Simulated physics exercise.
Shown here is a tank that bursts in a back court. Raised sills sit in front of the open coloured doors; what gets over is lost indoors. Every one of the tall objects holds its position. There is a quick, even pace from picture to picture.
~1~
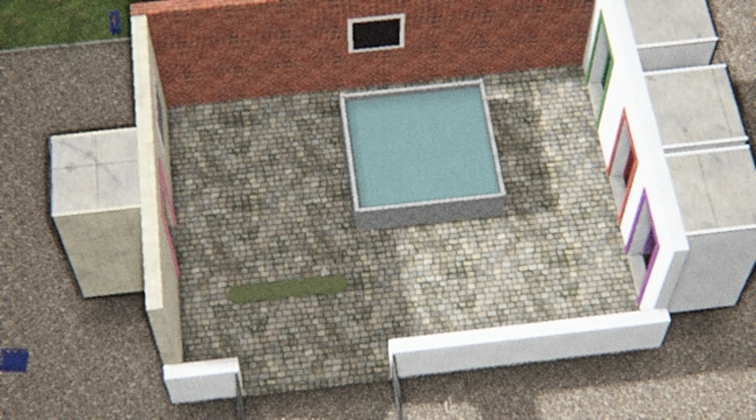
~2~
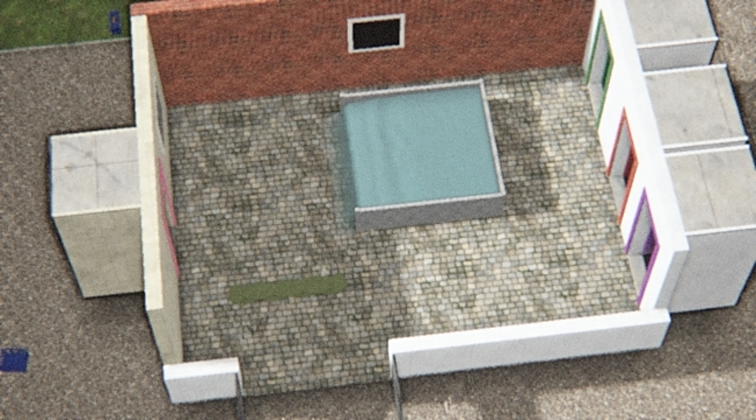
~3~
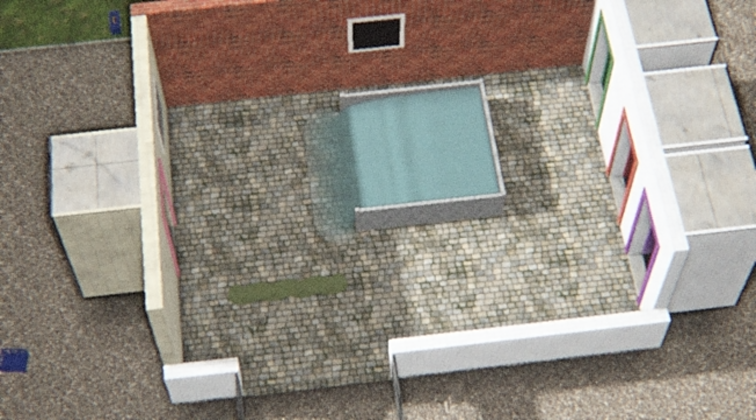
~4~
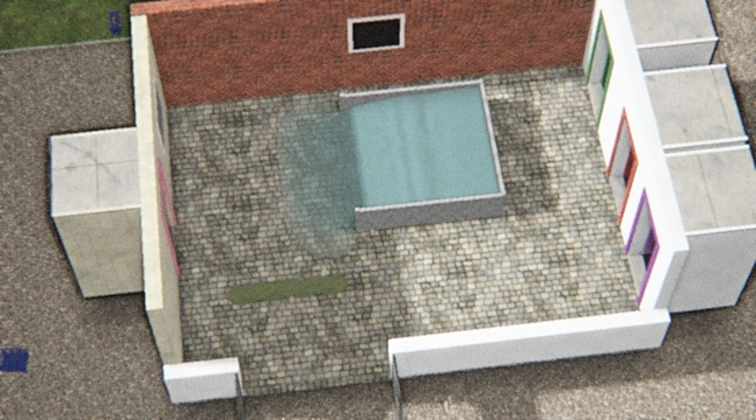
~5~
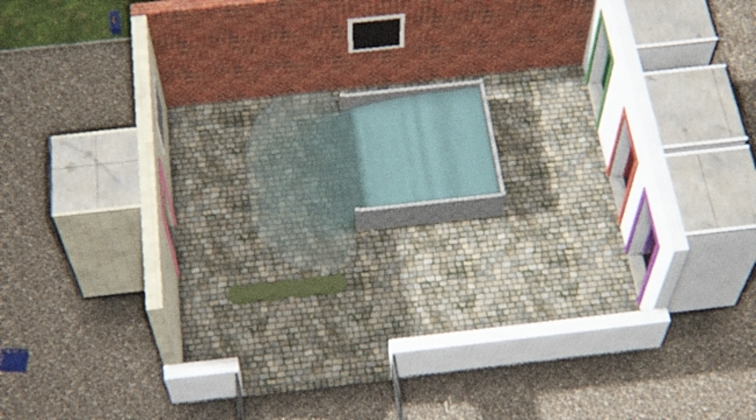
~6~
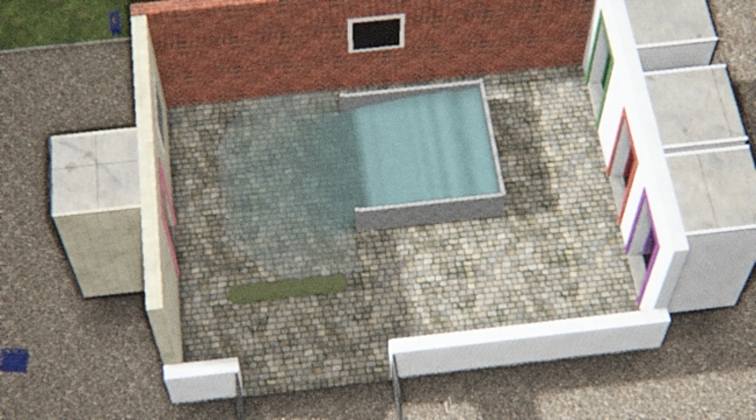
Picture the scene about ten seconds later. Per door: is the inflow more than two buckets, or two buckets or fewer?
In the end I expect the pink door to see over two buckets; I expect the green door to see two buckets at most; I expect the purple door to see over two buckets; I expect the red door to see two buckets at most.
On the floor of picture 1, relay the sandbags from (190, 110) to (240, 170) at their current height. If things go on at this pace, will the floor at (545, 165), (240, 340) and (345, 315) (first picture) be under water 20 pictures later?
As listed: Spared, submerged, spared.
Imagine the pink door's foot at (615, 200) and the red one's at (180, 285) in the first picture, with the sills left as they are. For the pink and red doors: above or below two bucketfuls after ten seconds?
I'd say pink falls short, while red overflows.
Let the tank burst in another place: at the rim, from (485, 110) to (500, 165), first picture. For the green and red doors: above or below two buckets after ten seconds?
I'd say the green door crosses the line and the red door crosses the line.
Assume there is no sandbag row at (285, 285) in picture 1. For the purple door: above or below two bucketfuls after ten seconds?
As it plays out, the purple door stays inside the limit.
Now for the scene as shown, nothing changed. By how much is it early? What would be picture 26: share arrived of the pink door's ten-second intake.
Around 55 percent.
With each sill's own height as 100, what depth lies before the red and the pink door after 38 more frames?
The first comes to about 0 percent, the second to about 260 percent.
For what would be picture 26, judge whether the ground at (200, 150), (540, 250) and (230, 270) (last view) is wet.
First swamped, then spared, then swamped.
A moment on, water covers 35 % of the floor; the pink door under two buckets in, the green door not reached, the purple door not reached, the red door not reached.
Next, water covers 35 % of the floor; the pink door far over two buckets in, the green door not reached, the purple door not reached, the red door not reached.
Then, water covers 40 % of the floor; the pink door far over two buckets in, the green door not reached, the purple door not reached, the red door not reached.
Later, water covers 65 % of the floor; the pink door far over two buckets in, the green door not reached, the purple door not reached, the red door not reached.
In the end, water covers 95 % of the floor; the pink door far over two buckets in, the green door wet at the sill, nothing in, the purple door over two buckets in, the red door under two buckets in.
